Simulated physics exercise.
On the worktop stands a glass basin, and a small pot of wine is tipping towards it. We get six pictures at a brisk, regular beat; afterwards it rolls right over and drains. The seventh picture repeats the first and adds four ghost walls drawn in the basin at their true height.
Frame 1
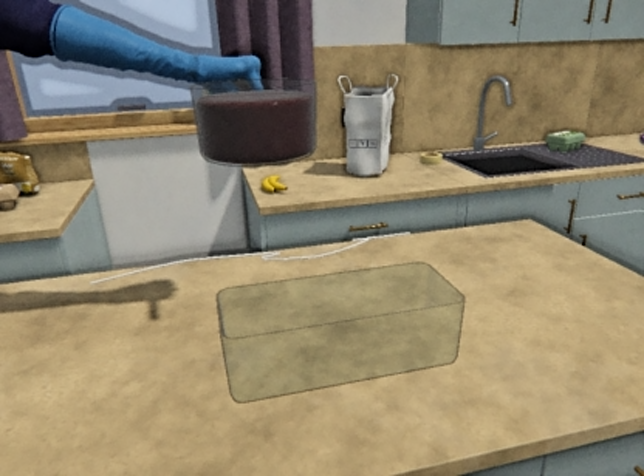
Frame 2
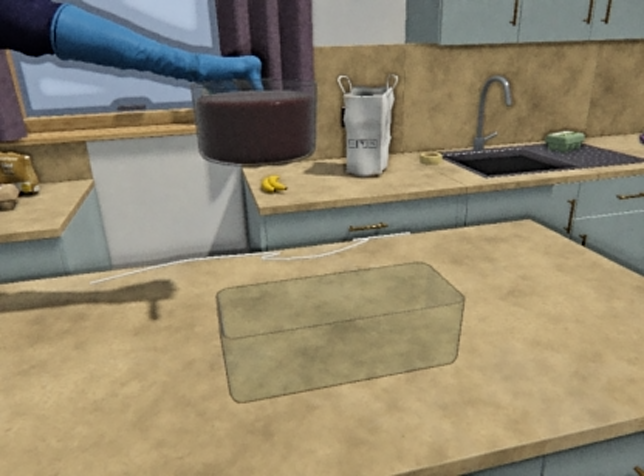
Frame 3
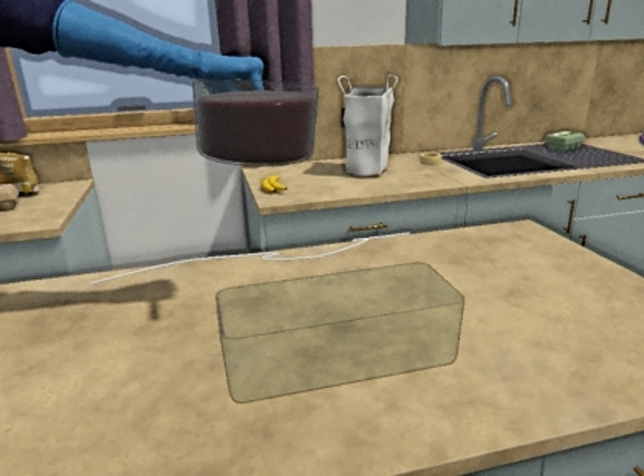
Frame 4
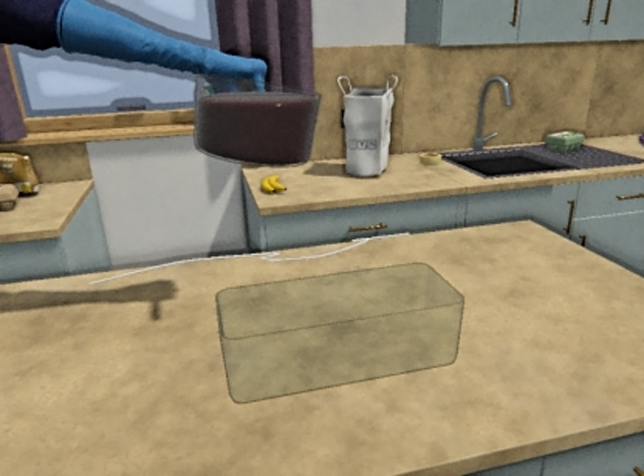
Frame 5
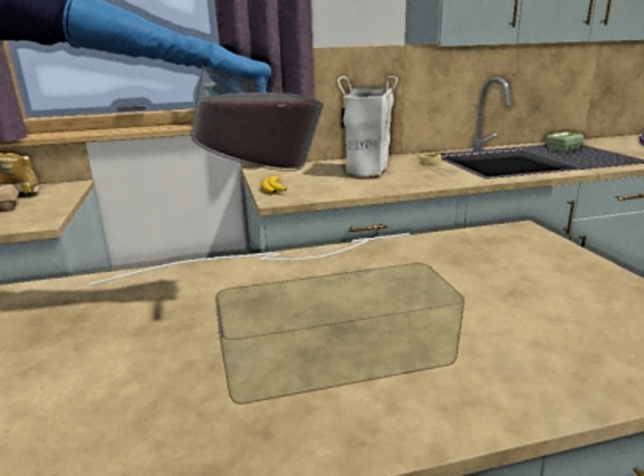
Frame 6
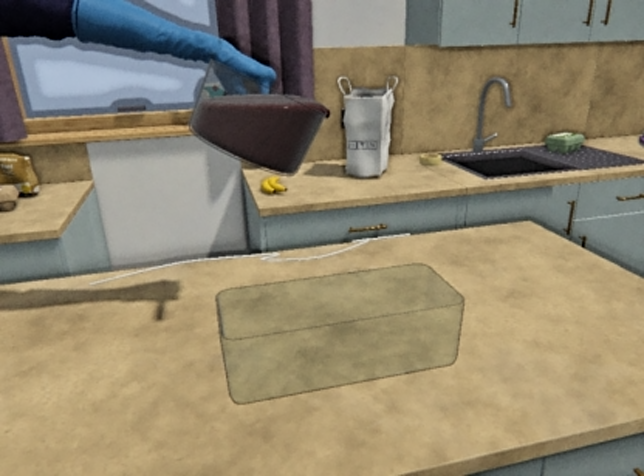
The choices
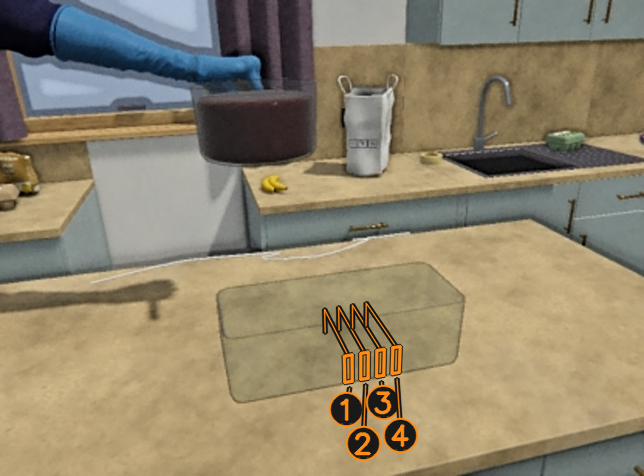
In a kitchen, a blue-gloved hand holds a small pot of dark red liquid above and beyond a clear rectangular basin on the worktop, first keeping it nearly level, then gradually tilting it down to the right.
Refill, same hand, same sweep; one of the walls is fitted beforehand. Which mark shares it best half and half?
Best: 4.
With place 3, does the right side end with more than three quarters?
No.
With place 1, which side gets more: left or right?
More ends on the right.
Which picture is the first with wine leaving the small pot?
Picture 6.
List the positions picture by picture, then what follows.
The first frame shows upright, lip at (312, 80); basin from (231, 400) to (456, 358); nothing has left yet.
The second frame shows upright, lip at (313, 81); nothing has left yet.
The third frame shows tipped about 5°, lip at (315, 86); nothing has left yet.
The fourth frame shows tipped about 11°, lip at (317, 92); nothing has left yet.
The fifth frame shows tipped about 18°, lip at (320, 101); nothing has left yet.
The sixth frame shows tipped about 28°, lip at (322, 113); wine is over the lip, down to (322, 113).
On the marked copy, 1 at (349, 388); 2 at (365, 384); 3 at (381, 381); 4 at (396, 378).
With 1, about 11 % ends left of the wall and 86 % right of it; 3 % is lost outside.
With 2, about 15 % ends left of the wall and 83 % right of it.
With 3, about 29 % ends left of the wall and 68 % right of it; 3 % is lost outside.
With 4, about 53 % ends left of the wall and 44 % right of it; 3 % is lost outside.
